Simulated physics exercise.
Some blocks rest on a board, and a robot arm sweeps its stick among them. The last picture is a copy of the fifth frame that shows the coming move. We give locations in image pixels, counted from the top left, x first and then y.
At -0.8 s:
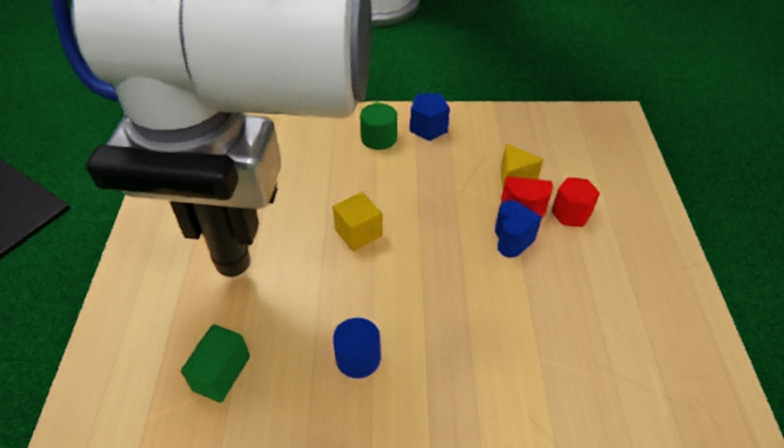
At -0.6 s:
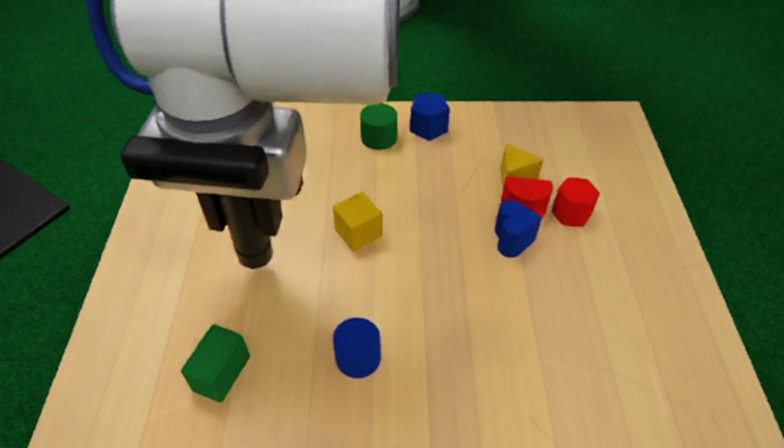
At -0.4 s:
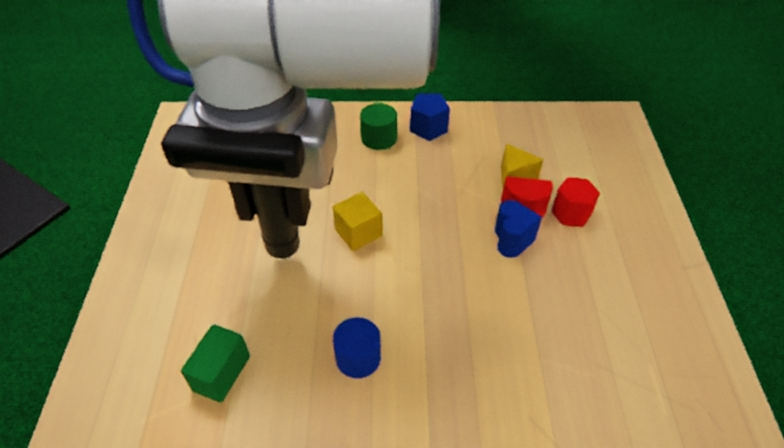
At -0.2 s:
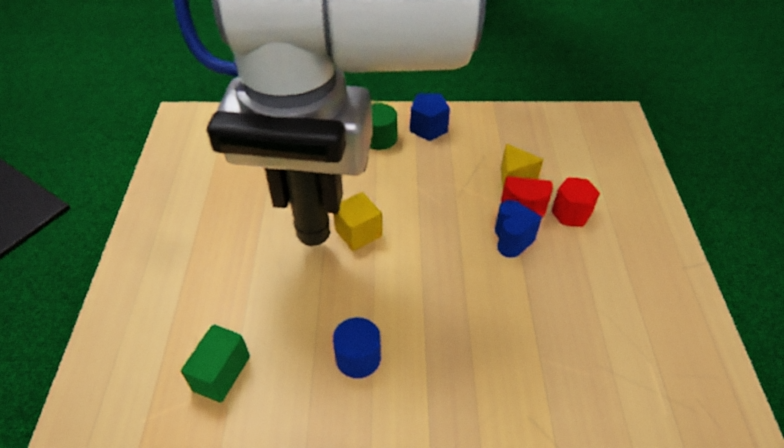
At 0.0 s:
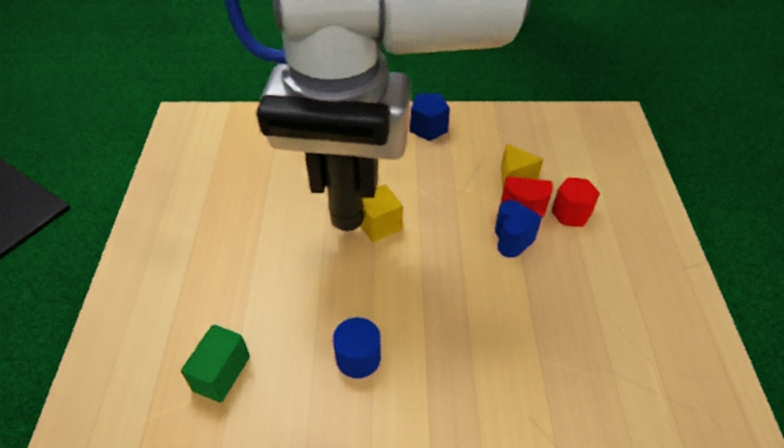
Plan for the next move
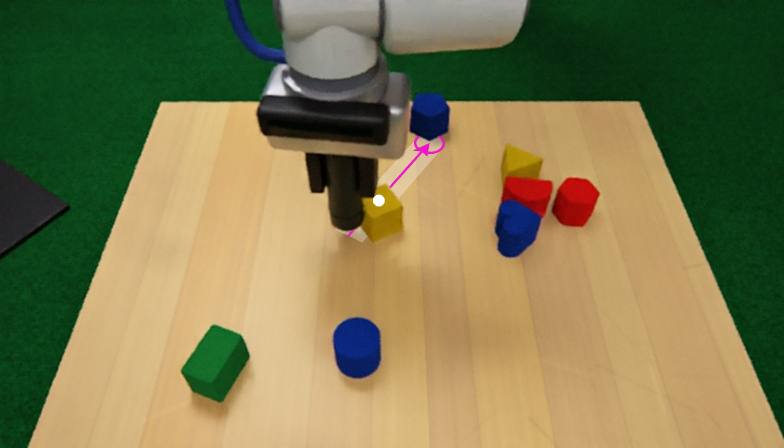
The video shows a robot arm moving its black stick rightward and slightly away across a wooden board of colored blocks, then nudging the yellow block a short way to the right while the other blocks stay still.
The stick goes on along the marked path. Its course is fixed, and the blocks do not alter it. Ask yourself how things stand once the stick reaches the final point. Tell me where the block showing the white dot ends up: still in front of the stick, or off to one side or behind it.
Beside or behind.
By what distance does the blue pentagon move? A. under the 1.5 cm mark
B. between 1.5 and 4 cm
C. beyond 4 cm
The correct letter is A.
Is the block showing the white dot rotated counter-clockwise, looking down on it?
I'd say no.
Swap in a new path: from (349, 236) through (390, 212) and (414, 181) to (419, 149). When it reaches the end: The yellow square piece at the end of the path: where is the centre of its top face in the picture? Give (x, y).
Its top centre lands on (443, 175).
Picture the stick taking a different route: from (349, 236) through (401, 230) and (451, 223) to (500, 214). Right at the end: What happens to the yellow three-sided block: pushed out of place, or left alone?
From what I can tell, it will keep its place.
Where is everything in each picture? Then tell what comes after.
Stick tip at (234, 264); block tops, green cylinder at (379, 114); yellow square piece at (357, 209); blue pentagon at (430, 103), in the first picture.
Stick at (256, 256); blocks unchanged, in the second picture.
Stick at (283, 246); blocks unchanged, in the third picture.
Stick at (314, 234); blocks unchanged, in the fourth picture.
Stick at (347, 220); green cylinder hidden; yellow square piece at (379, 201); blue pentagon at (430, 103), in the fifth picture.
Path on the board, from (349, 236) directly to (429, 143); the dot is on the yellow square piece.
The first path, step by step. One third of the way, stick at (378, 185); yellow square piece at (411, 184), turned 55° clockwise.
Two thirds of the way, stick at (406, 154); yellow square piece at (413, 184), turned 60° clockwise.
At the end, stick at (430, 127); green cylinder in place; yellow square piece at (413, 184), turned 60° clockwise; blue pentagon at (432, 98), turned 15° anticlockwise.
